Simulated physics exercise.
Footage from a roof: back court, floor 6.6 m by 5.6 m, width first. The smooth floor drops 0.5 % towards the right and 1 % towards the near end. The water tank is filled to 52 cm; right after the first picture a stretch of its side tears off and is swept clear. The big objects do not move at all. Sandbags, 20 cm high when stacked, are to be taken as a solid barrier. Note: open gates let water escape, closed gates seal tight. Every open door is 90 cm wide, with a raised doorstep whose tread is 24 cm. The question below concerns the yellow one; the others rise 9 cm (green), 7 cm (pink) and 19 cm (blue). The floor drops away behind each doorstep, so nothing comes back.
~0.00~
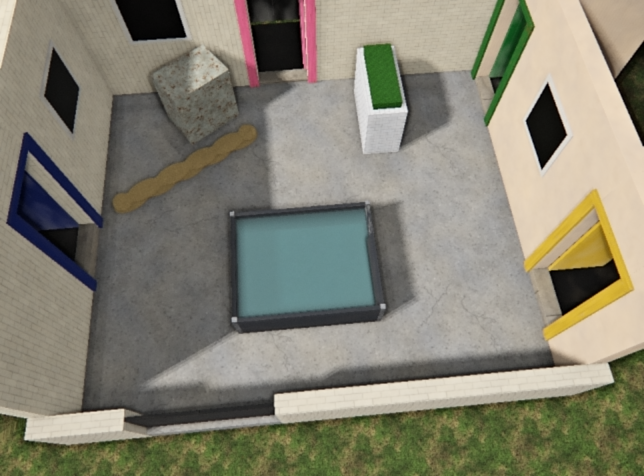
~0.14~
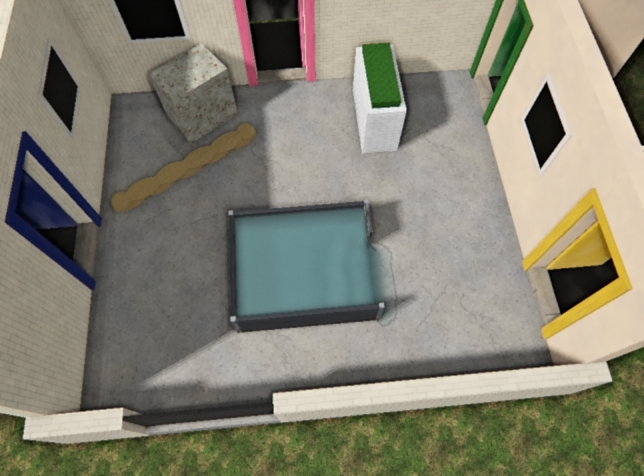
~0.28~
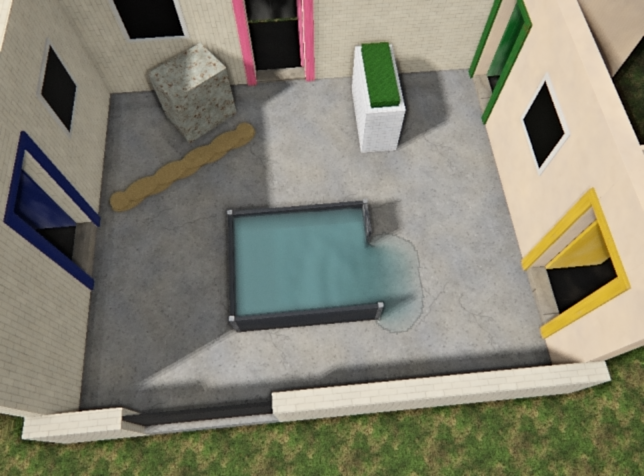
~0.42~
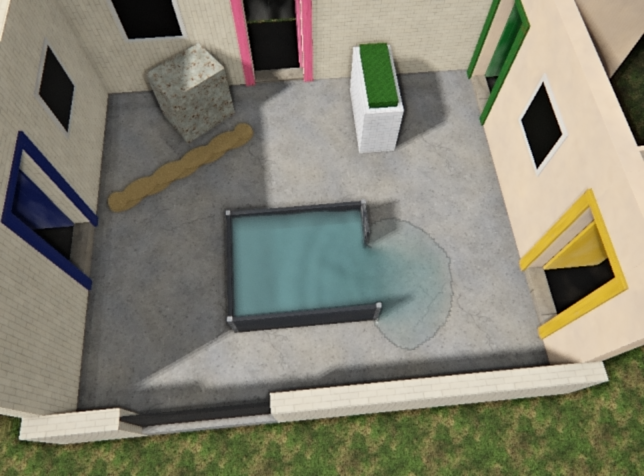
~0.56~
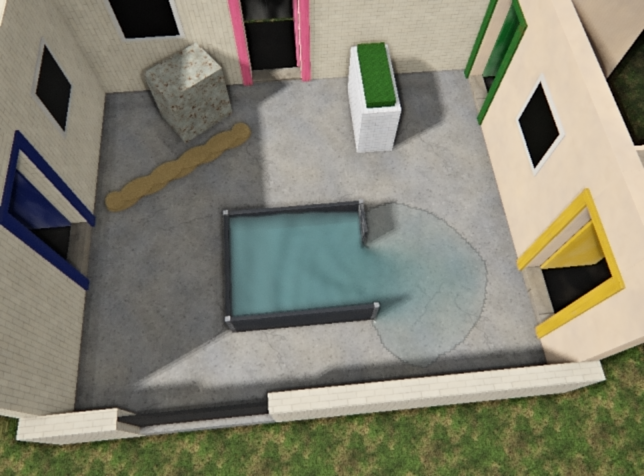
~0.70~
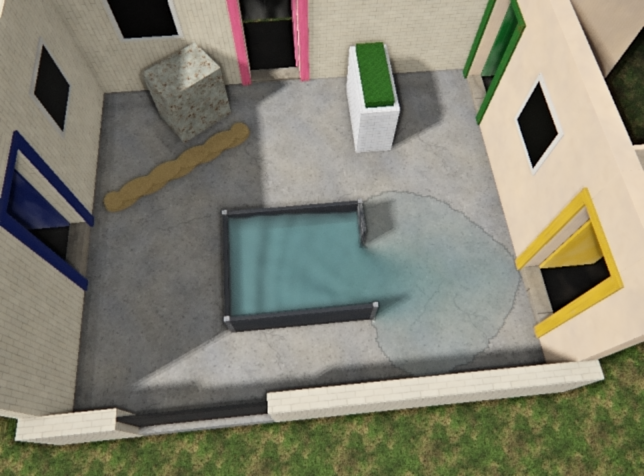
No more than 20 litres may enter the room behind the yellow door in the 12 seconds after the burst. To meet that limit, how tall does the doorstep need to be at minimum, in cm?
At least 23 cm or so.
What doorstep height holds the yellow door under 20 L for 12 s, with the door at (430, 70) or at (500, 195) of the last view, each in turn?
Minimums: Roughly 10.5 cm and 11.0 cm.
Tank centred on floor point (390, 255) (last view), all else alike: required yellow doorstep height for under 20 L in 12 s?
Roughly 29 cm is needed.
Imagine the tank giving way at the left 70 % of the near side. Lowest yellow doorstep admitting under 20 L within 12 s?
I'd say close to 11.5 cm.
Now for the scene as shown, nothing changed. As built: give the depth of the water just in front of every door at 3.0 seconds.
Yellow door 23 cm, green door 4 cm, pink door 0 cm, blue door 0 cm.
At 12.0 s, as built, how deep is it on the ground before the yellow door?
Some 8.5 cm.
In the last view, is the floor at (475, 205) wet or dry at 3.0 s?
At that moment it's submerged.
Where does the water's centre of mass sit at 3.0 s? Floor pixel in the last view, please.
I'd say around (400, 271).
After 1.4 s water covers 20 % of the floor, deepest (31 cm) near (542, 373); 26 cm at the yellow door, 16 litres in over its 14 cm doorstep.
After 3.0 s water covers 30 % of the floor, deepest (23 cm) near (519, 289); 23 cm at the yellow door, 101 litres in over its 14 cm doorstep.
After 12.0 s water covers 85 % of the floor, deepest (9 cm) near (535, 348); 9 cm at the yellow door, 124 litres in over its 14 cm doorstep.
At the yellow door as built, the water arrived by 0.8 s and peaked near 28 cm at 2.0 s.
With a doorstep of 19.5 cm, 45 litres would have come in within the 12 s; with 26 cm, 5 litres. So under 20 litres takes about 23 cm.
